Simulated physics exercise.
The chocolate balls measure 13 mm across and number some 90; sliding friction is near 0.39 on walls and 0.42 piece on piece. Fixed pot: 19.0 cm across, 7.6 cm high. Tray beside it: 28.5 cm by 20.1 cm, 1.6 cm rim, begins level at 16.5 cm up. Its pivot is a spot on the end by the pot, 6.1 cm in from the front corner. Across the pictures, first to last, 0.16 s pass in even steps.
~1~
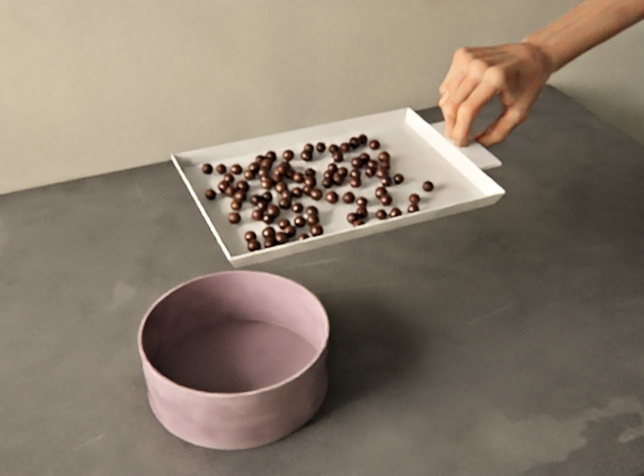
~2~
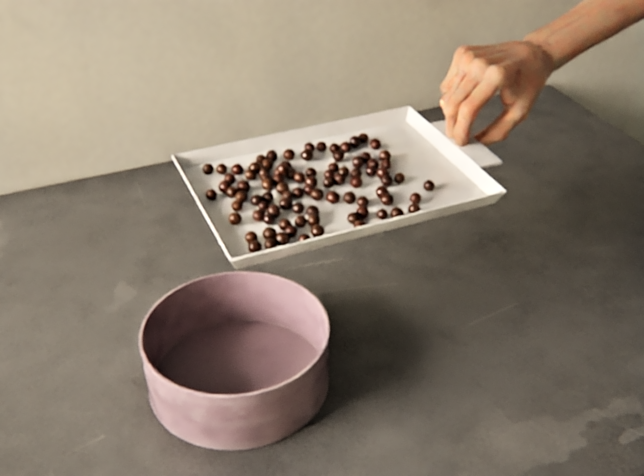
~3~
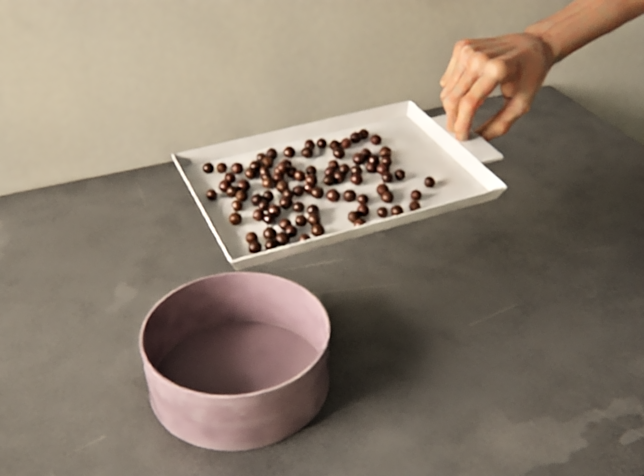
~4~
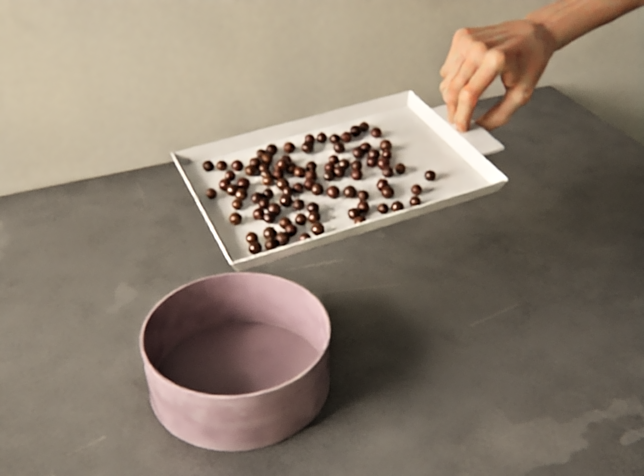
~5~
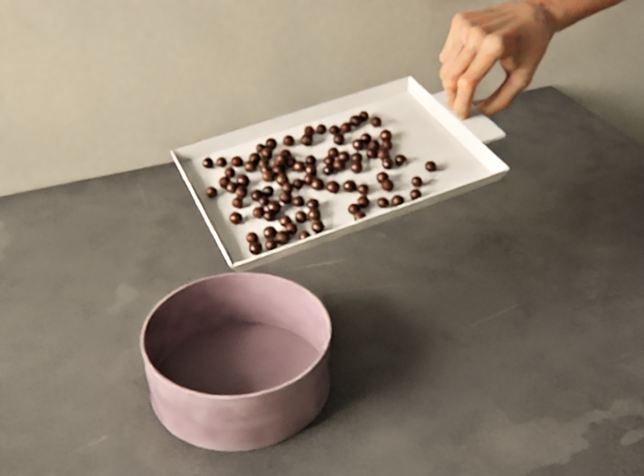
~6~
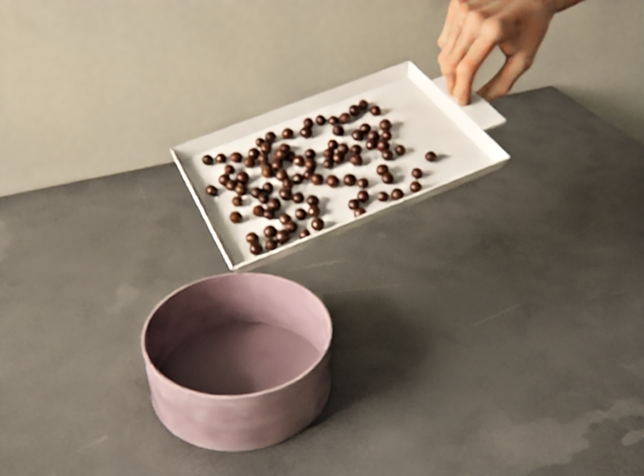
At the start, a hand holds the handle of a level white tray scattered with dark chocolate balls, above a grey surface beside a round mauve pot. The hand then slowly raises the right end, tilting the tray gently down toward the pot, while the balls keep their places on it.
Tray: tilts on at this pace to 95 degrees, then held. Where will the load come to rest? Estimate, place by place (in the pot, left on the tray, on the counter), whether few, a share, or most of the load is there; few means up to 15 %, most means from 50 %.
My estimate: Pot: Most, tray: Few, counter: Few.
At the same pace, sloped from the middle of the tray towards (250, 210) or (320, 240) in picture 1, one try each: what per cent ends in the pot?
Roughly 65 % for the first direction, roughly 90 % for the second.
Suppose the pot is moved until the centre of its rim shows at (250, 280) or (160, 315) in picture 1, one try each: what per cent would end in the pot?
10 % and 75 %.
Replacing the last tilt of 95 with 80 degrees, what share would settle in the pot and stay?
That comes out at some 95 per cent.
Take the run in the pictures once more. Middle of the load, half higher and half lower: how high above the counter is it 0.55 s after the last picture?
Height: Around 14 cm.
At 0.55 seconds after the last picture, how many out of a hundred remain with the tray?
50 %, give or take.
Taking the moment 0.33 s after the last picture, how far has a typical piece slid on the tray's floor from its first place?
7 cm.
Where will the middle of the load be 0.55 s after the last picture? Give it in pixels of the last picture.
Around (212, 277).
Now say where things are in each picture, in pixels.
The first frame shows tray tilt 0 degrees, front corners at (234, 254) and (496, 190); middle of the pieces at (309, 190); pot at (234, 327).
The second frame shows tray tilt 0 degrees, front corners at (235, 255) and (497, 189); middle of the pieces at (309, 190).
The third frame shows tray tilt 2 degrees, front corners at (235, 256) and (498, 185); middle of the pieces at (310, 188).
The fourth frame shows tray tilt 4 degrees, front corners at (235, 258) and (499, 177), lowest corner left front; middle of the pieces at (310, 185).
The fifth frame shows tray tilt 8 degrees, front corners at (235, 260) and (500, 167), lowest corner left front; middle of the pieces at (309, 180).
The sixth frame shows tray tilt 12 degrees, front corners at (236, 262) and (500, 155), lowest corner left front; middle of the pieces at (309, 174); pot at (237, 329).
Then, 0.33 s after the last picture, tilt 52 degrees; the tray holds 100 %, the pot 0 %.
Then, 0.55 s after the last picture, tilt 79 degrees; the tray holds 50 %, the pot 20 %.
Then, 0.89 s after the last picture, tilt 95 degrees; the tray holds 0 %, the pot 95 %.
In the end, pot 95 %, tray 0 %, counter 5 %.
